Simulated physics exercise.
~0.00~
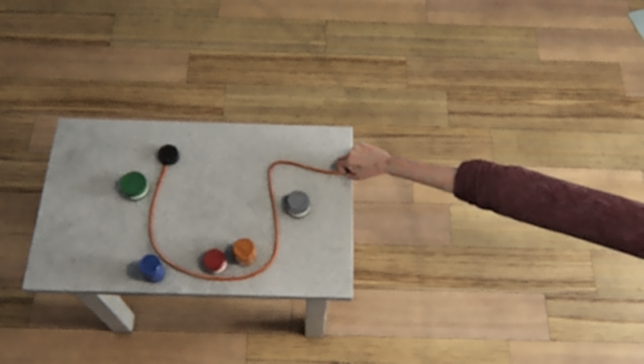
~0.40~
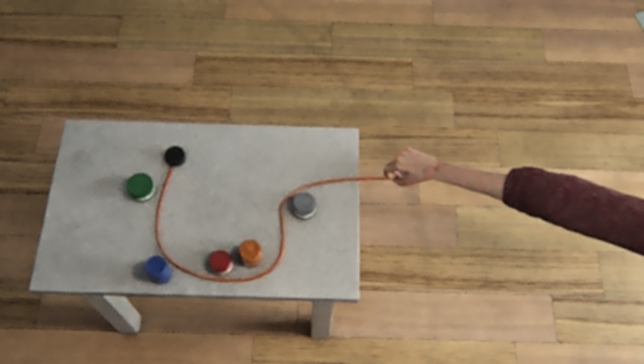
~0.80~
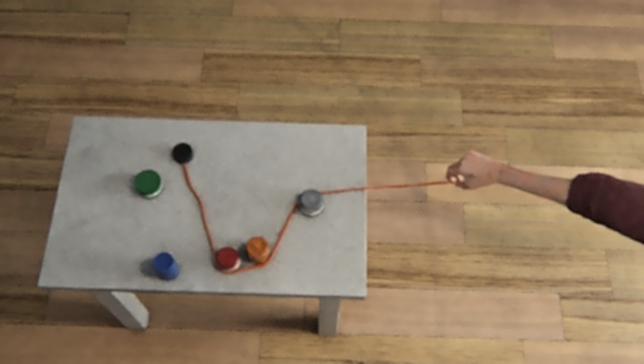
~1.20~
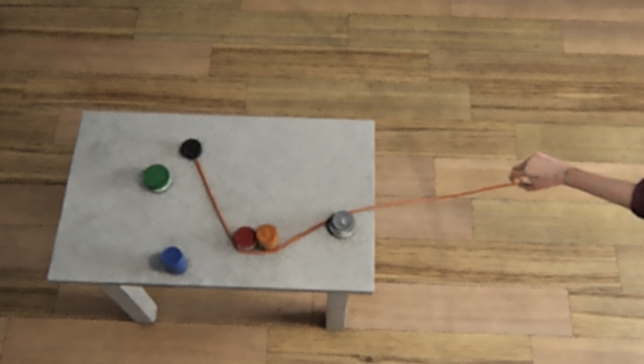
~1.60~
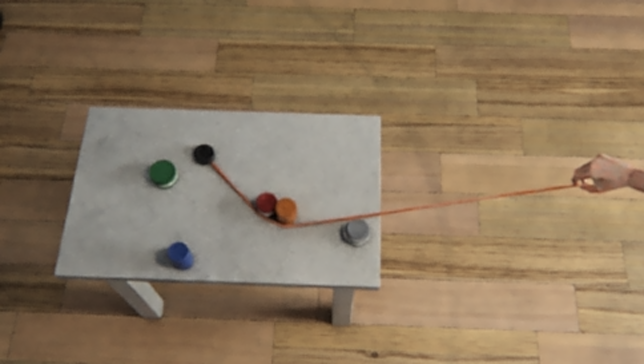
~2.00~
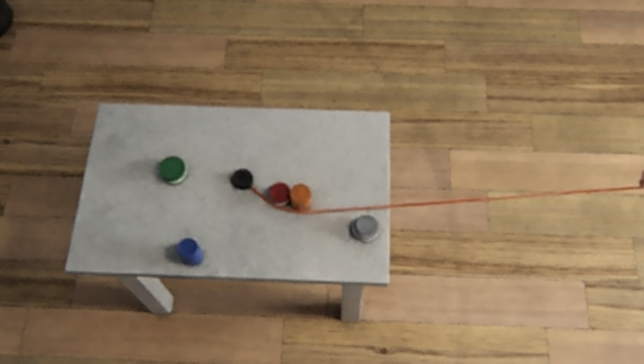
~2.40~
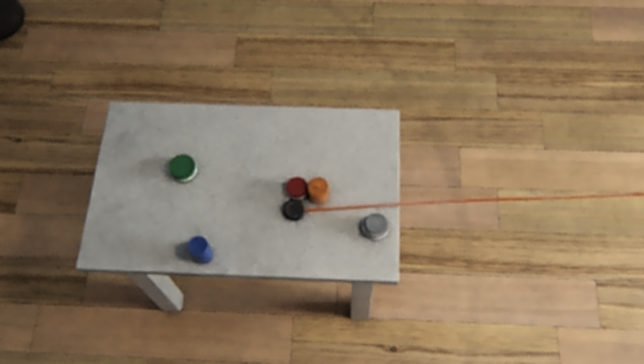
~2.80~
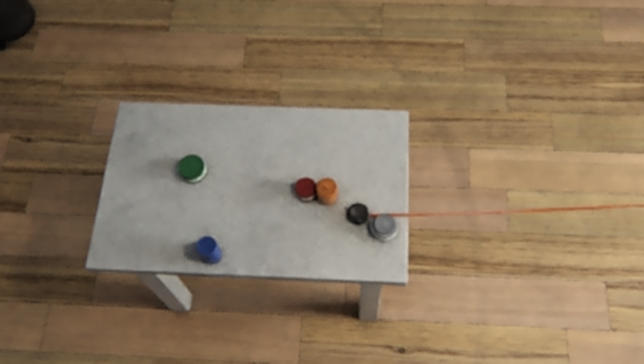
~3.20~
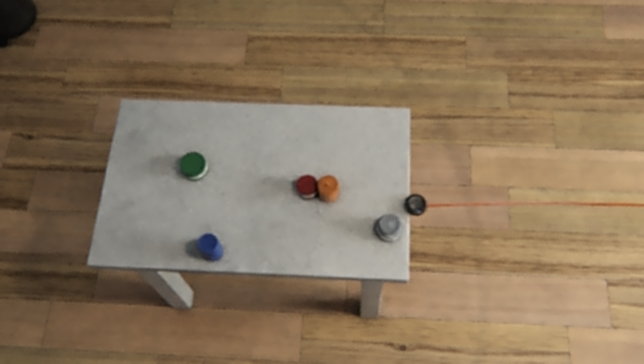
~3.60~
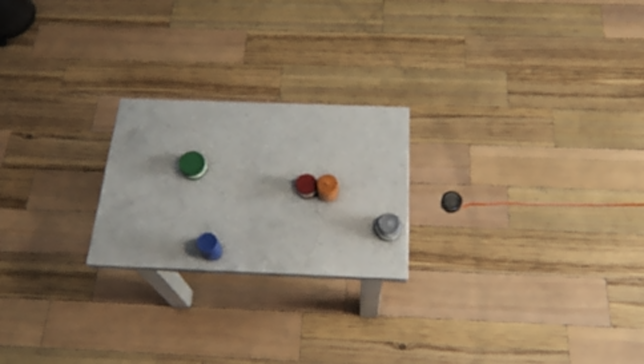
A pale side table stands on a wooden plank floor, seen from above. An orange cable curves from a black reel at the upper left, past a green tin and blue tub, under red and orange containers, to a hand at the right edge beside a grey jar. The hand pulls right, tightening the cable, which drags the grey jar toward the lower right and the red and orange pieces up and right. The reel then slides past them and the jar. It leaves the right edge, everything else still upright, green and blue unmoved.
